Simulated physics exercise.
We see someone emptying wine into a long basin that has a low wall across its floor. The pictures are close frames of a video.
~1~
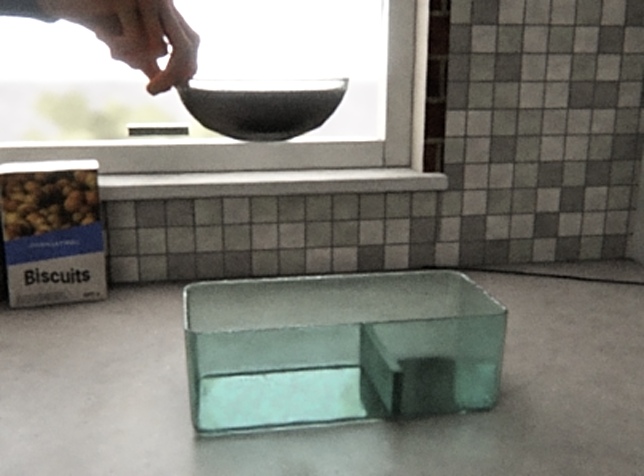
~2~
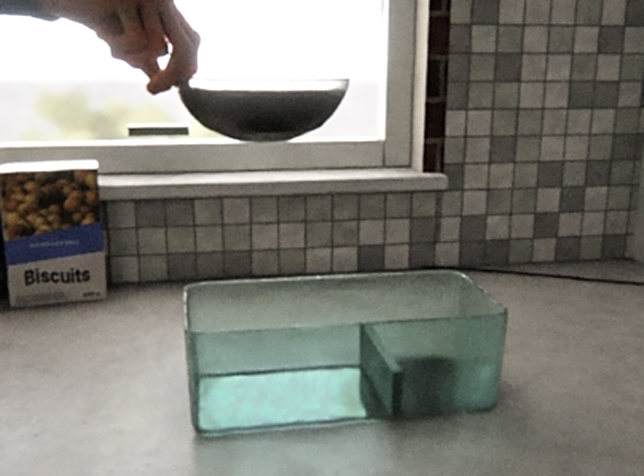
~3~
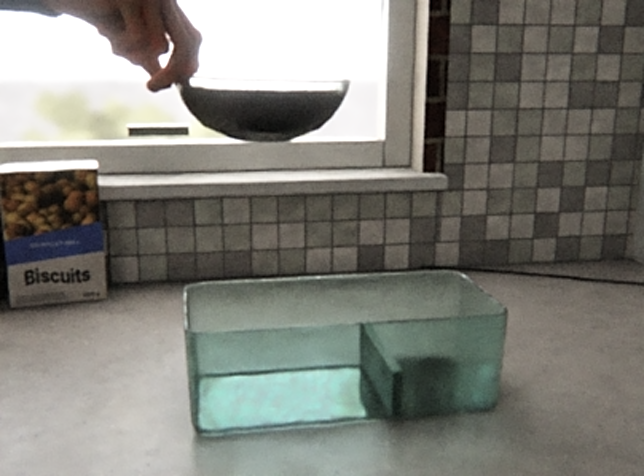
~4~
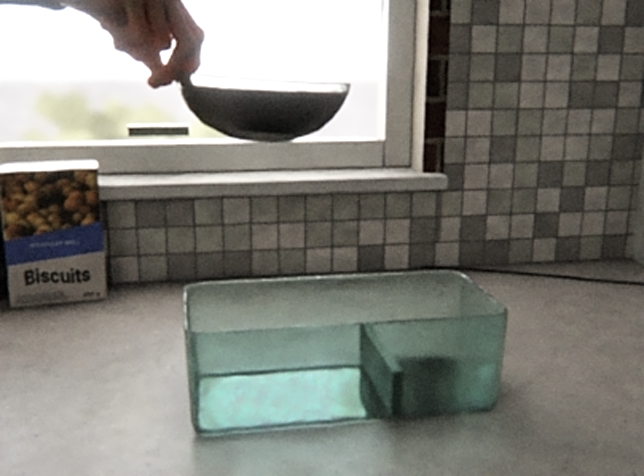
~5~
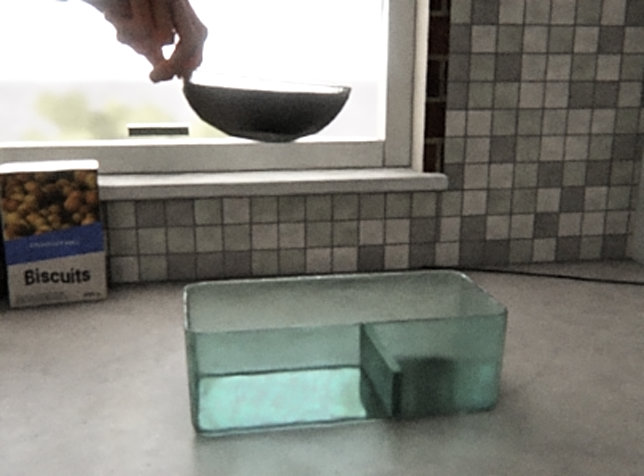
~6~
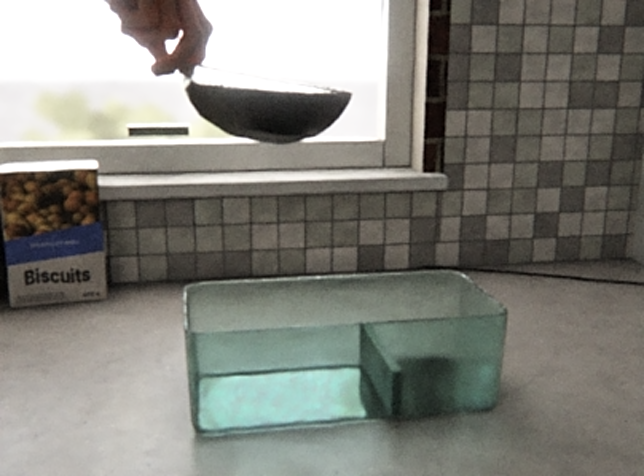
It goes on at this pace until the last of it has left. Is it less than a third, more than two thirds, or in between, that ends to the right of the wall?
In the end more than two thirds is right of the wall.
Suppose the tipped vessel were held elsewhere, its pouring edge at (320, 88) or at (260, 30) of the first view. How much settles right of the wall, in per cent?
Roughly 55 per cent, and 5 per cent.
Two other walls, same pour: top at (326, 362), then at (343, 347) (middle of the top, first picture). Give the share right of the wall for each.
In turn 85 and 90 in a hundred.
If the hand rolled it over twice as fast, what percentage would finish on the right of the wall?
It comes to 60 per cent or so.
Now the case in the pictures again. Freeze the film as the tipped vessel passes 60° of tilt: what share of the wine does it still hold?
Near 35 %.
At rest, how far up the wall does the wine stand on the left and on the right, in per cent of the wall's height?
The left part 10 per cent, the right part 70.
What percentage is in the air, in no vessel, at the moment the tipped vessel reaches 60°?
It comes to 55 per cent or so.
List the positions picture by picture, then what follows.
The first frame shows tilt 0°; pouring edge (347, 78); surface from (177, 87) to (342, 86); the long basin's rim runs from (185, 309) to (483, 292); the wall's top is at (379, 345).
The second frame shows tilt 0°; pouring edge (347, 79); surface from (178, 87) to (342, 87).
The third frame shows tilt 2°; pouring edge (347, 81); surface from (179, 85) to (342, 89).
The fourth frame shows tilt 4°; pouring edge (348, 84); surface from (180, 84) to (343, 90).
The fifth frame shows tilt 7°; pouring edge (349, 88); surface from (181, 83) to (344, 91).
The sixth frame shows tilt 10°; pouring edge (350, 94); surface from (184, 82) to (346, 92).
A moment on, the tilt is 60° and 34 per cent is still to pour, 2 is left of the wall and 11 right of it.
Next, the tilt is 90° and 1 per cent is still to pour, 12 is left of the wall and 73 right of it.
Then the tilt is 93° and 0 per cent is still to pour, 23 is left of the wall and 74 right of it.
Later the tilt is 93° and 0 per cent is still to pour, 23 is left of the wall and 74 right of it.
At rest 23 per cent lies left of the wall, 74 right of it and 3 outside.
